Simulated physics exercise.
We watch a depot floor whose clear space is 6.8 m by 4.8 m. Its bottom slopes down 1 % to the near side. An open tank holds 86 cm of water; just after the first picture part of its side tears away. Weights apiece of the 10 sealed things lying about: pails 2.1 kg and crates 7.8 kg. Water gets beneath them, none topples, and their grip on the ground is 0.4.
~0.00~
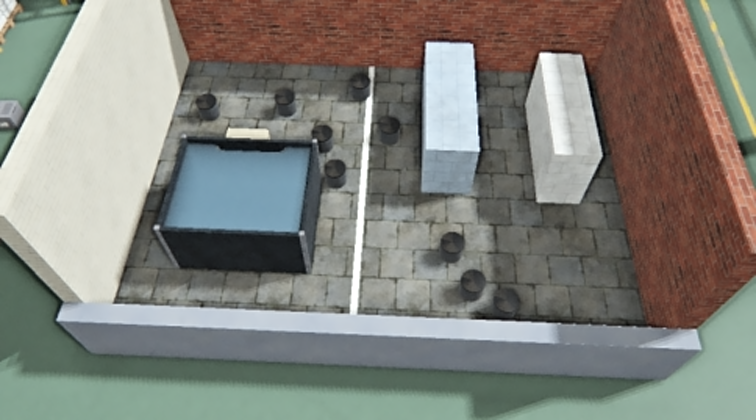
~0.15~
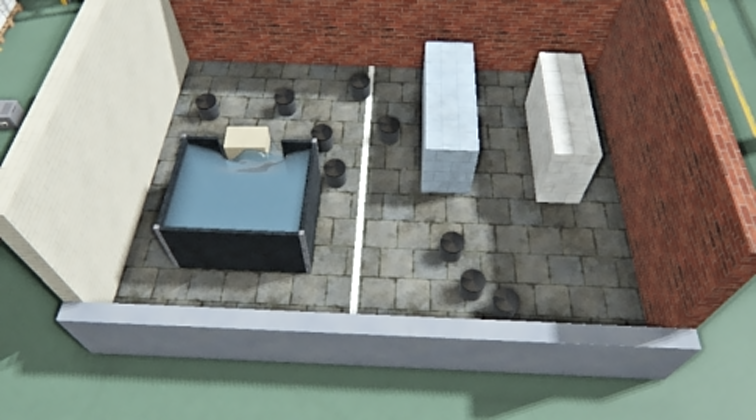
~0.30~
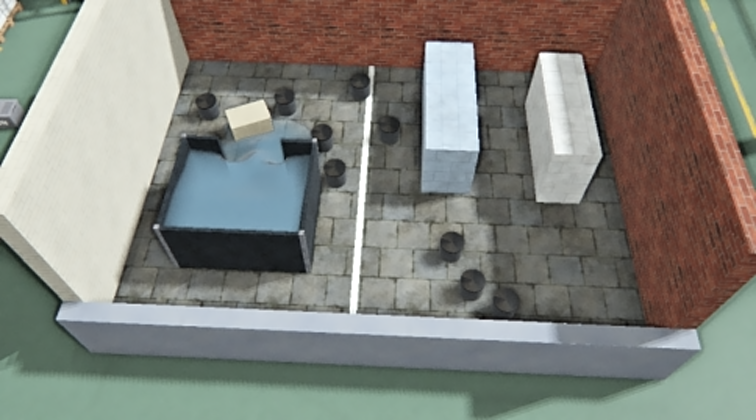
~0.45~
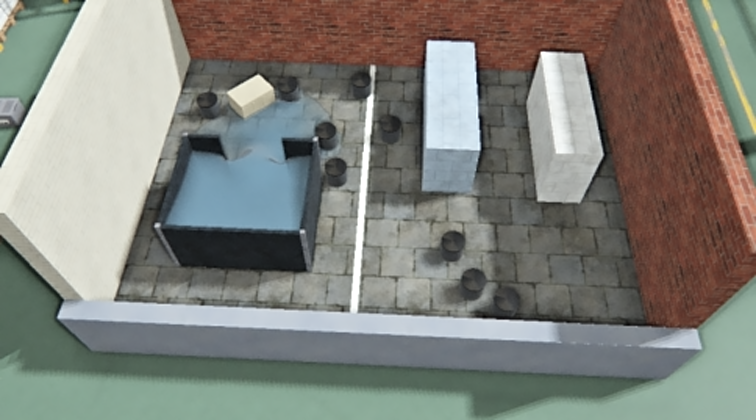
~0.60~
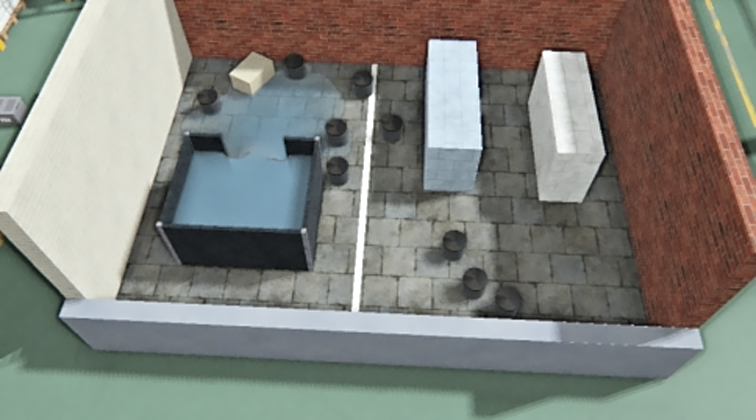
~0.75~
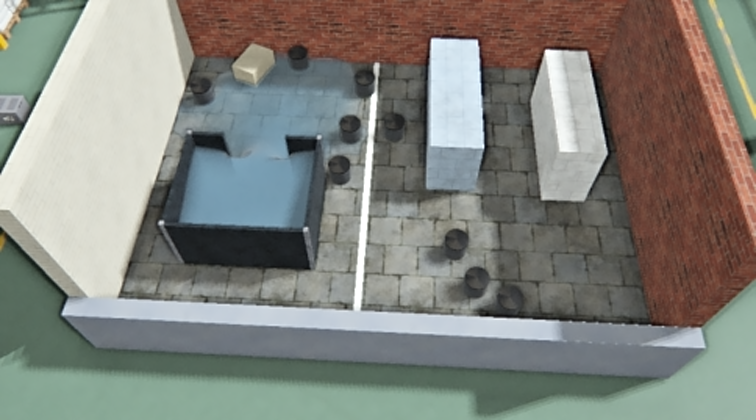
Water poured out through a gap in the back of a dark open tank, pushing a cream-colored block across the paved floor toward the brick wall, and shifted a few of the nearby black pails.
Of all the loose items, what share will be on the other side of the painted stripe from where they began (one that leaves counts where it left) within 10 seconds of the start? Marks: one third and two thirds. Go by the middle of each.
It is between one and two thirds.
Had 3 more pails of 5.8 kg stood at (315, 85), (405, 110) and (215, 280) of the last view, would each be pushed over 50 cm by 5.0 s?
In turn: More, over, under.
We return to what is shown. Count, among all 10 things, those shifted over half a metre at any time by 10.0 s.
That makes 10.
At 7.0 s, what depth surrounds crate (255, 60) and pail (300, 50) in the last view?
Roughly 7 and 5 cm.
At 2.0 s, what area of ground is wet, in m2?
Some 12 m2.
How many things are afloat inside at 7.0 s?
At that moment 9.
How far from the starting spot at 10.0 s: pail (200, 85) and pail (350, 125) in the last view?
In turn: 500 cm, 300 cm.
After 2.0 s 2 of 10 are over the mark; 4 afloat.
After 4.5 s 3 of 10 are over the mark; 5 afloat.
After 7.0 s 3 of 10 are over the mark; 9 afloat.
After 10.0 s 4 of 10 are over the mark; 10 afloat.
